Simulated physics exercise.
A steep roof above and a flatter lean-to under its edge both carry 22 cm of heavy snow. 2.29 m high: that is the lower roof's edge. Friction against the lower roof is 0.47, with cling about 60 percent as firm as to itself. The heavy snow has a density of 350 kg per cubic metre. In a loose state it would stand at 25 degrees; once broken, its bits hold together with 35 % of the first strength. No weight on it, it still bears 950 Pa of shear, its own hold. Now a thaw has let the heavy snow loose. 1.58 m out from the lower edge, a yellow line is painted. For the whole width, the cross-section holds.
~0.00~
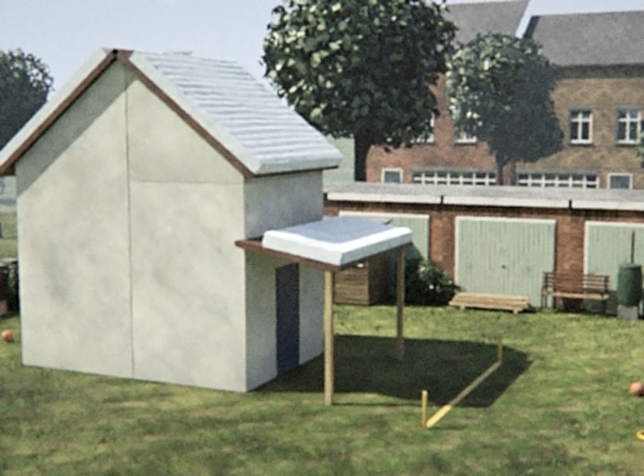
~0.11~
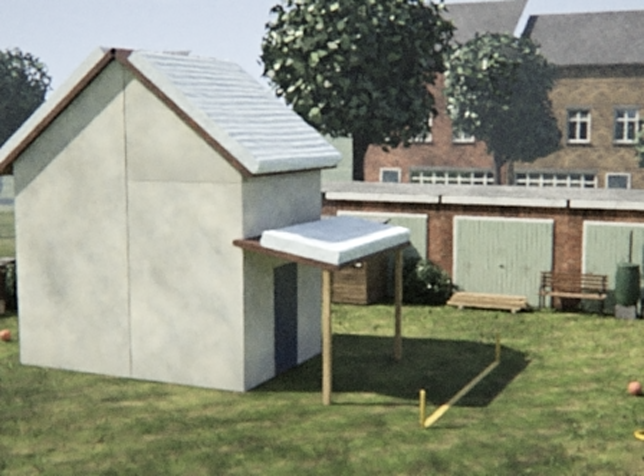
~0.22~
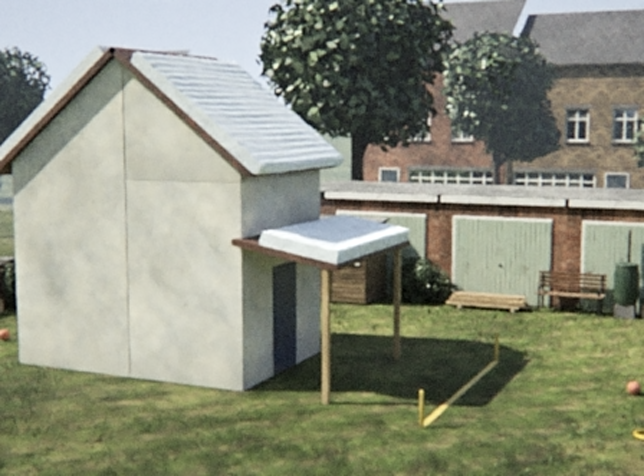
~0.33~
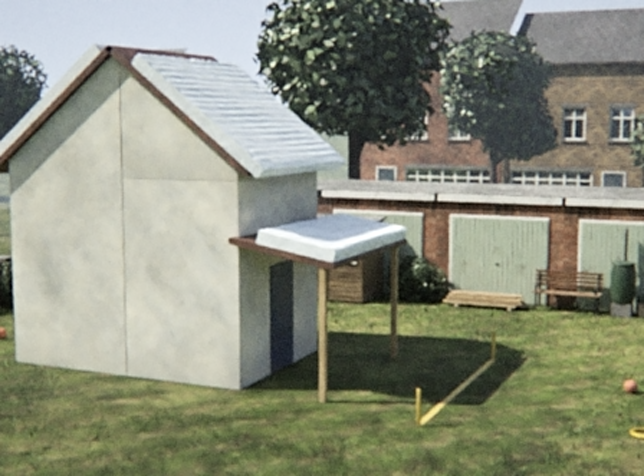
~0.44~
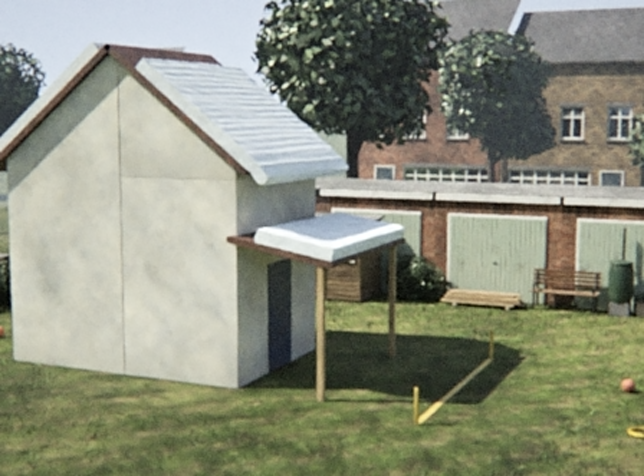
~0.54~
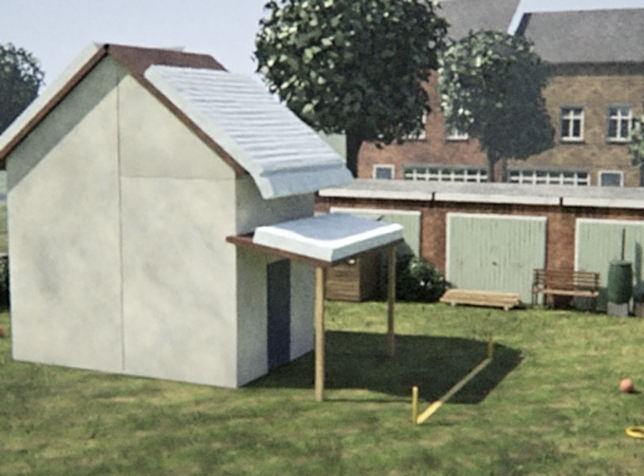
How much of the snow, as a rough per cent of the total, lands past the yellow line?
The snow past the yellow line makes up roughly 24 percent of the total.
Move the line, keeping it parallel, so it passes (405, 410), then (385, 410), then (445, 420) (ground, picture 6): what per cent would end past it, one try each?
The three tries give 35 %, 45 % and 18 % in turn.
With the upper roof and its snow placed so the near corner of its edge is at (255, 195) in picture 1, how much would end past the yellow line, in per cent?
About 5 per cent.
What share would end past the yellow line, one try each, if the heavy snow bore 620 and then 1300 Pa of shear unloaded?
Expect about 40 in a hundred, then about 16 in a hundred.
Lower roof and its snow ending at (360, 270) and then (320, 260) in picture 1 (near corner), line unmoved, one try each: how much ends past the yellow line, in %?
I'd expect around 20 percent the first time and around 40 percent the second.
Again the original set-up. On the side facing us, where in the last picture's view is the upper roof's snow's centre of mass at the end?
Centre noted at roughly (395, 360).
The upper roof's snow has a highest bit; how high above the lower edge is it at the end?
0.6 m or so.
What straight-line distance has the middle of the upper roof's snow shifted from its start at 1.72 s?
Some 4.2 m.
After 1.08 s, none is below the lower edge and 0 % is past the line.
After 1.72 s, 32 % is below the lower edge and 0 % is past the line.
After 2.36 s, 57 % is below the lower edge and 24 % is past the line.
After 3.00 s, 57 % is below the lower edge and 24 % is past the line.
After 3.10 s, at the end, 57 % is below the lower edge and 24 % is past the line.
